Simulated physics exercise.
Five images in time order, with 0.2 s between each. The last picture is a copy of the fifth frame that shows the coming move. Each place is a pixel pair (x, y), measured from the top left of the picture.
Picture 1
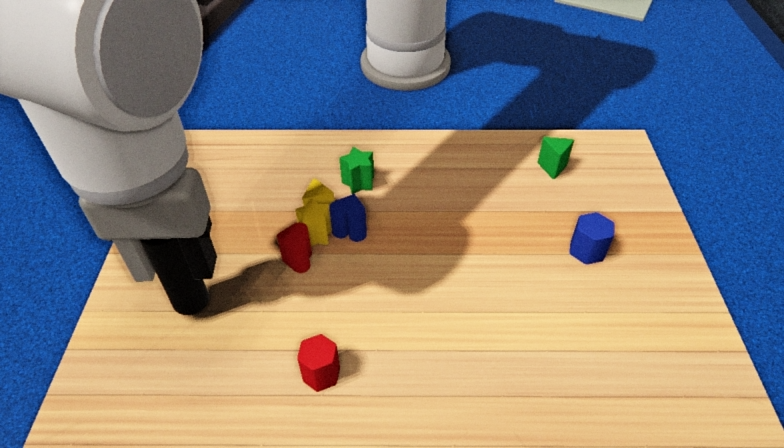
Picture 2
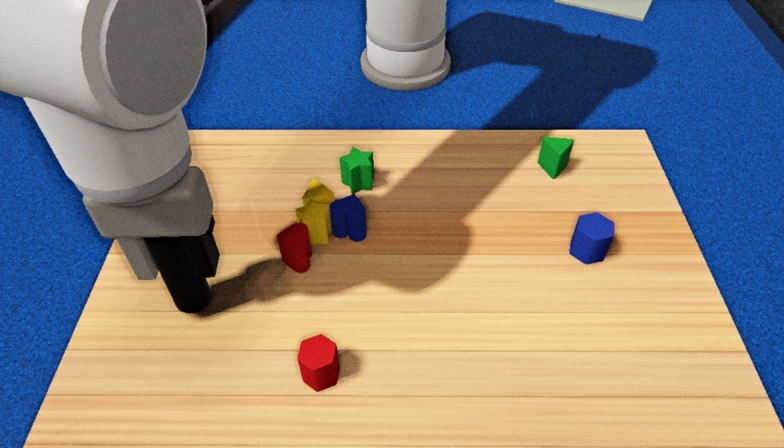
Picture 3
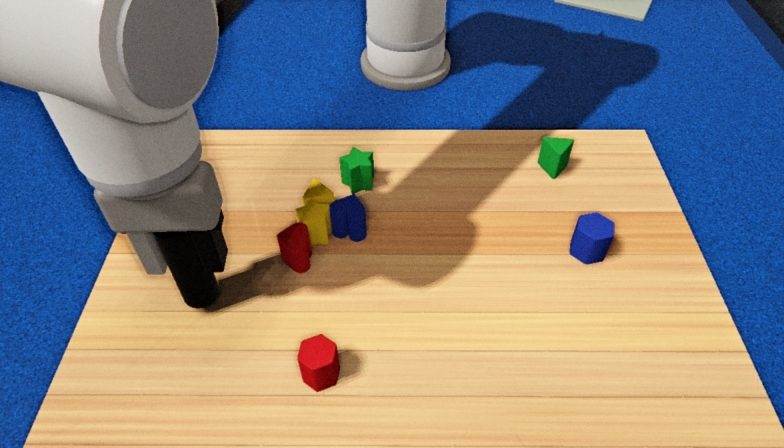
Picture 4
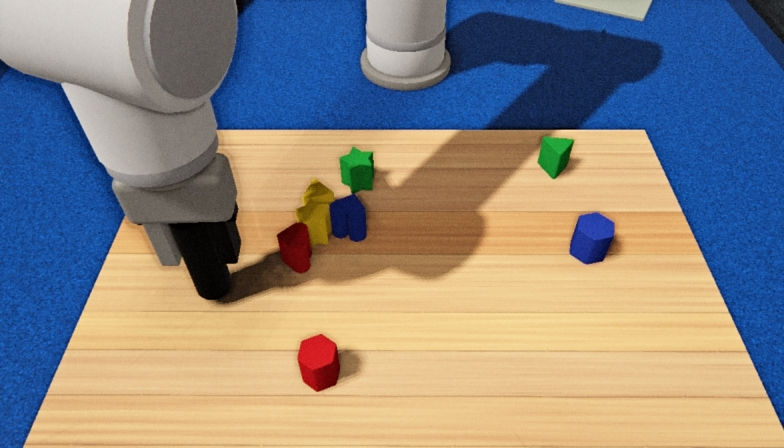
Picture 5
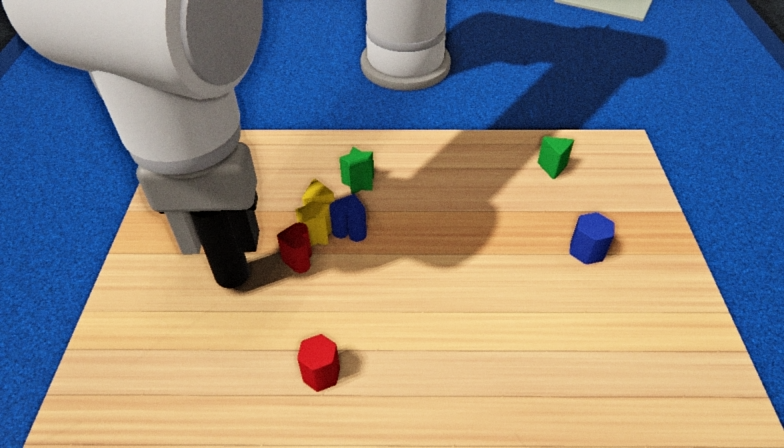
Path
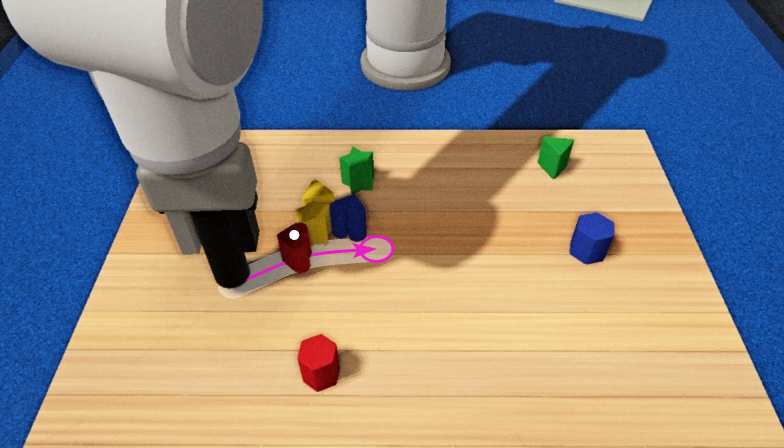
The robot arm moved its black rod a short way right and slightly toward the back of the wooden board, nearing the red heart-shaped block, while all the colored blocks stayed still.
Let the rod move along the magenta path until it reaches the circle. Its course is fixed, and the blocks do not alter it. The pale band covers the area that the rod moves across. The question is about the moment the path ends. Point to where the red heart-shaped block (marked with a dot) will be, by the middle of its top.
By then it is at (406, 222).
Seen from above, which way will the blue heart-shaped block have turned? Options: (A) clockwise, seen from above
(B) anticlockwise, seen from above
Option A.
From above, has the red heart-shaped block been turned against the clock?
No, that is not how it ends up.
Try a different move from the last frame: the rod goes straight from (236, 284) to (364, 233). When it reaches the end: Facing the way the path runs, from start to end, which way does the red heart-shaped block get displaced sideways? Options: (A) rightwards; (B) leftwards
A
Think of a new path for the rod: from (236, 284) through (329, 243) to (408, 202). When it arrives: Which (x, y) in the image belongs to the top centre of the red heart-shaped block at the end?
That would be at about pixel (367, 223).
Path on the board, from (236, 284) over (282, 264) and (329, 252) to (377, 249); the dot is on the red heart-shaped block.
The first path, step by step. One third of the way, rod (281, 254); red heart-shaped block (308, 232), turned 25° clockwise; yellow star (317, 208), turned 20° anticlockwise.
Two thirds of the way, rod (328, 243); red heart-shaped block (356, 226), turned 45° clockwise; yellow star (325, 206), turned 65° anticlockwise; blue heart-shaped block (358, 199), turned 30° clockwise.
At the end, rod (376, 239); red heart-shaped block (406, 222), turned 45° clockwise; yellow star (327, 206), turned 80° anticlockwise; yellow triangular piece in place; blue heart-shaped block (358, 198), turned 35° clockwise.
